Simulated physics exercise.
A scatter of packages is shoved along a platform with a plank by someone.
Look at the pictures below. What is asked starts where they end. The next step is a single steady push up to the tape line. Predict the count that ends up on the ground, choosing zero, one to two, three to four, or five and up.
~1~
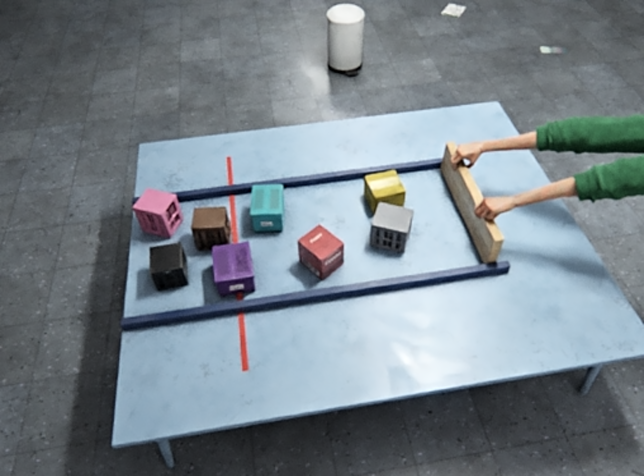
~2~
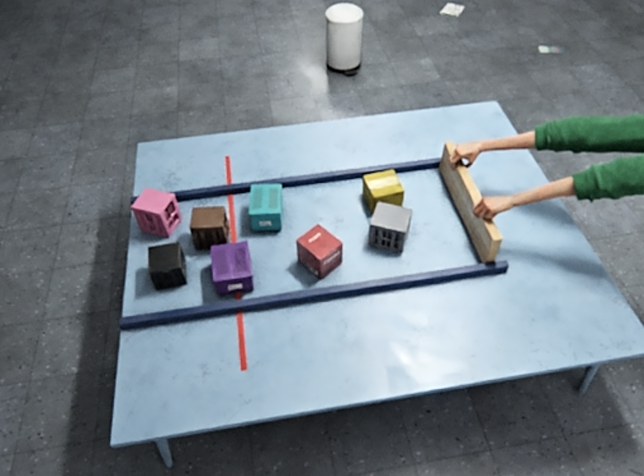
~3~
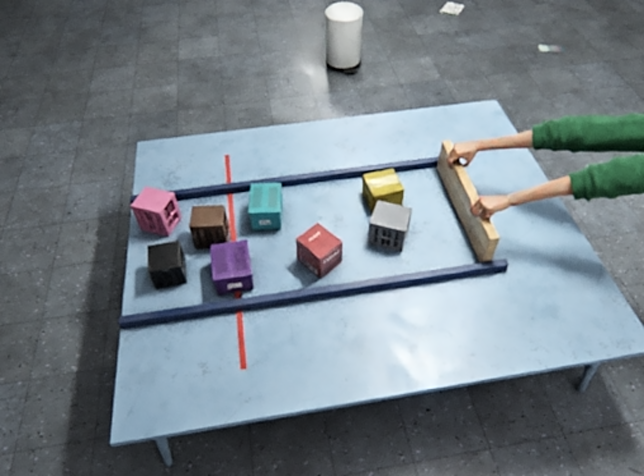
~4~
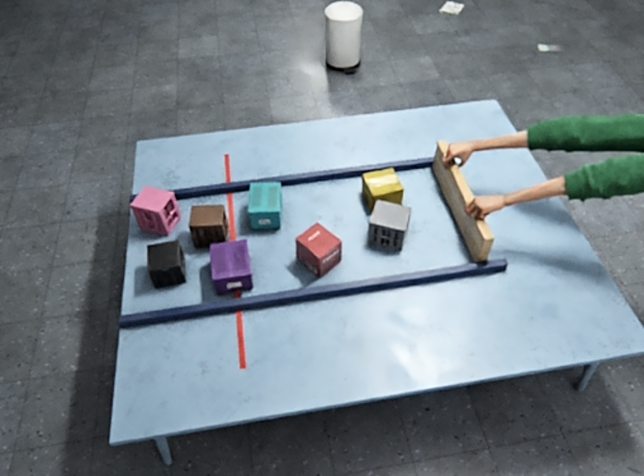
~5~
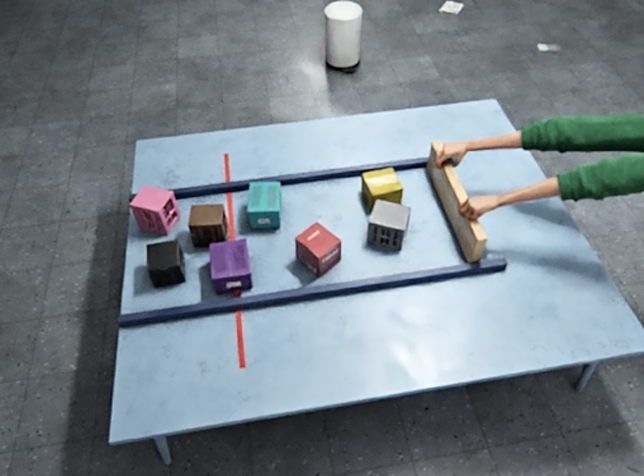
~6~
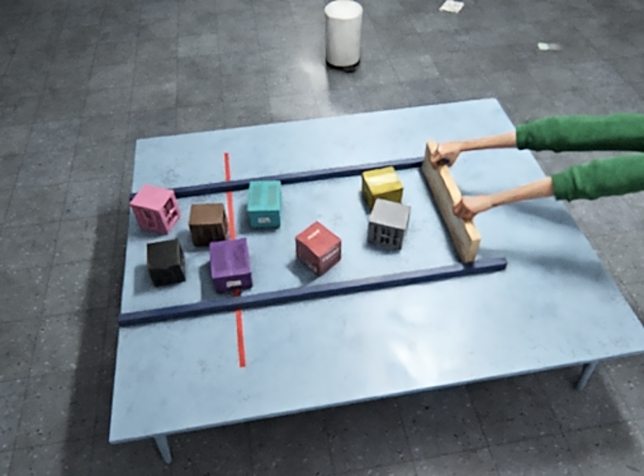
The count is one to two.
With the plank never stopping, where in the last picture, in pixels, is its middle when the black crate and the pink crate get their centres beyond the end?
Approx. (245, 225) / approx. (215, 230) for the other.
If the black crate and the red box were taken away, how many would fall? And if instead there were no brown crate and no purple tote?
The answer is 0 and then 0.
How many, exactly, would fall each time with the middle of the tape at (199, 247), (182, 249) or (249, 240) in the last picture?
So, reaching the ground: 4, then 4, then 0.
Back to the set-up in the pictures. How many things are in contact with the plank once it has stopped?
Contact count: 2.
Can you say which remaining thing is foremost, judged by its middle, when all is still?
The pink crate is foremost.
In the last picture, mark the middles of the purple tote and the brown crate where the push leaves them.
The purple tote stops around (145, 277); the brown crate around (147, 235).
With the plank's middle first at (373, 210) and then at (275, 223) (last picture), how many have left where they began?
First position 2; second position 7.
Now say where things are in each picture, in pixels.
The first frame shows pink crate (159, 213); black crate (169, 266); brown crate (212, 228); plank (469, 200); tape (236, 246).
The second frame shows black crate (168, 266); yellow parcel (383, 192).
The third frame shows brown crate (210, 227); purple tote (232, 267).
The fourth frame shows pink crate (157, 211); turquoise tote (266, 206).
The fifth frame shows black crate (166, 263); grey crate (389, 225).
The sixth frame shows pink crate (156, 209); black crate (167, 262); brown crate (209, 225); plank (448, 199); tape (233, 242).
Soon after, none off yet; pink crate at rest near (156, 209); black crate at rest near (167, 262); brown crate at rest near (209, 225).
After that, none off yet; pink crate at rest near (156, 209); black crate displaced a little near (155, 264); brown crate displaced about its own width near (189, 228).
In the end, the number that fall off is one or two; gone, black crate.
